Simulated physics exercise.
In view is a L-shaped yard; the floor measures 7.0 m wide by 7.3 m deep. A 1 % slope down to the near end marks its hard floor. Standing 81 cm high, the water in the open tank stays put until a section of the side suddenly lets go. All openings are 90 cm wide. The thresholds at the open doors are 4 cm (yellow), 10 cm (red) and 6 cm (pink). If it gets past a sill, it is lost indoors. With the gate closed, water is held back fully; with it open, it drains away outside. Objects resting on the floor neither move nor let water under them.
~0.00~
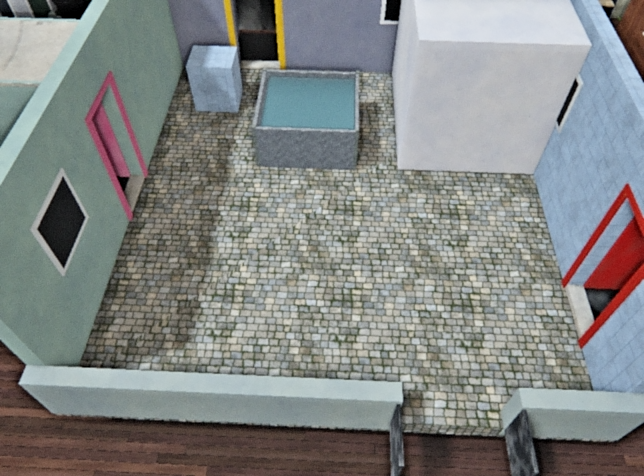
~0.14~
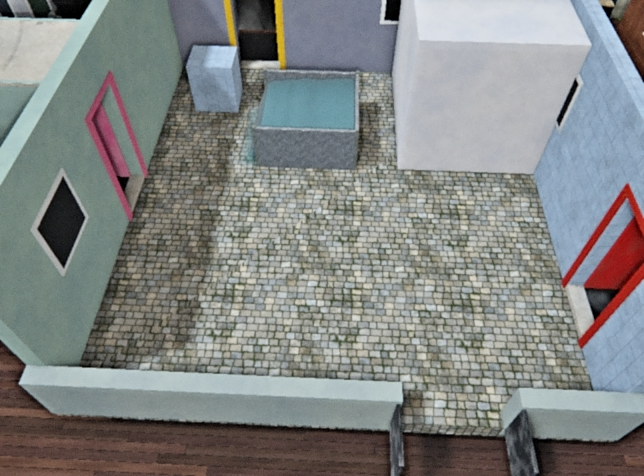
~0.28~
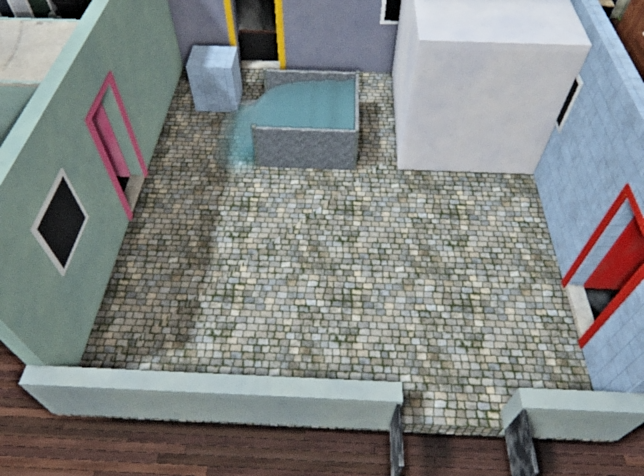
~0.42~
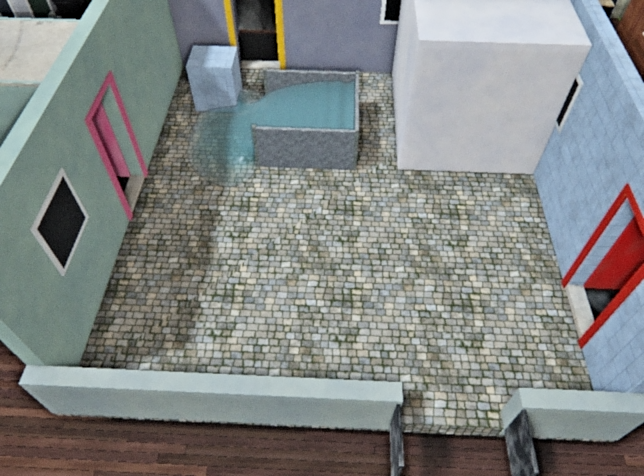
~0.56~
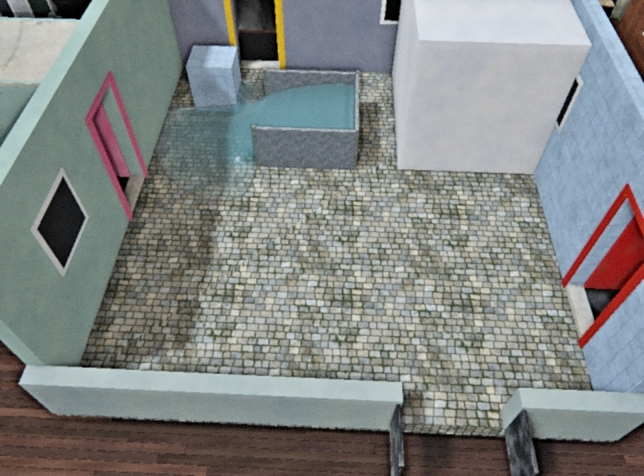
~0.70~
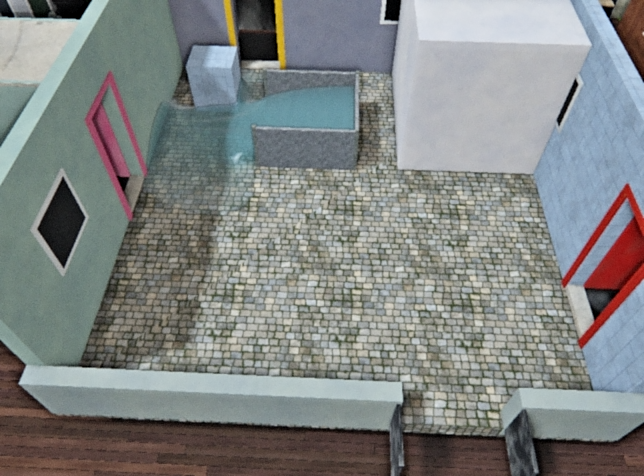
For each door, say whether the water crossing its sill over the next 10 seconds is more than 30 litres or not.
Yellow door - more, red door - not more, pink door - more.
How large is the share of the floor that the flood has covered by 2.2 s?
About 30 per cent.
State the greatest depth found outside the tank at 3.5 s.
Depth: Approx. 26 cm.
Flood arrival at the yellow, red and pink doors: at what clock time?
Yellow at 0.8 s, red at 6.0 s, pink at 0.8 s.
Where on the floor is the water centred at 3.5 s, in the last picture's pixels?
Roughly (223, 175) in the last picture.
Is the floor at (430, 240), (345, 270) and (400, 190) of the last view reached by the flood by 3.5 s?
Going through the three points: Not yet touched, then not yet touched, then not yet touched.
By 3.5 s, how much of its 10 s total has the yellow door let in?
I'd put it at about 85 per cent by that point.
After 1.4 s water covers 20 % of the floor and is deepest (52 cm) near (162, 131); yellow door 7 cm at the sill, 22 L in, red door not reached, pink door 19 cm at the sill, 20 L in.
After 2.2 s water covers 30 % of the floor and is deepest (38 cm) near (183, 70); yellow door 10 cm at the sill, 64 L in, red door not reached, pink door 17 cm at the sill, 71 L in.
After 3.5 s water covers 50 % of the floor and is deepest (26 cm) near (72, 390); yellow door 7 cm at the sill, 86 L in, red door not reached, pink door 10 cm at the sill, 107 L in.
After 6.0 s water covers 75 % of the floor and is deepest (14 cm) near (72, 390); yellow door 6 cm at the sill, 94 L in, red door 3 cm at the sill, 0 L in, pink door 6 cm at the sill, 118 L in.
After 10.0 s water covers 90 % of the floor and is deepest (13 cm) near (530, 411); yellow door 5 cm at the sill, 99 L in, red door 8 cm at the sill, 1 L in, pink door 3 cm at the sill, 118 L in.
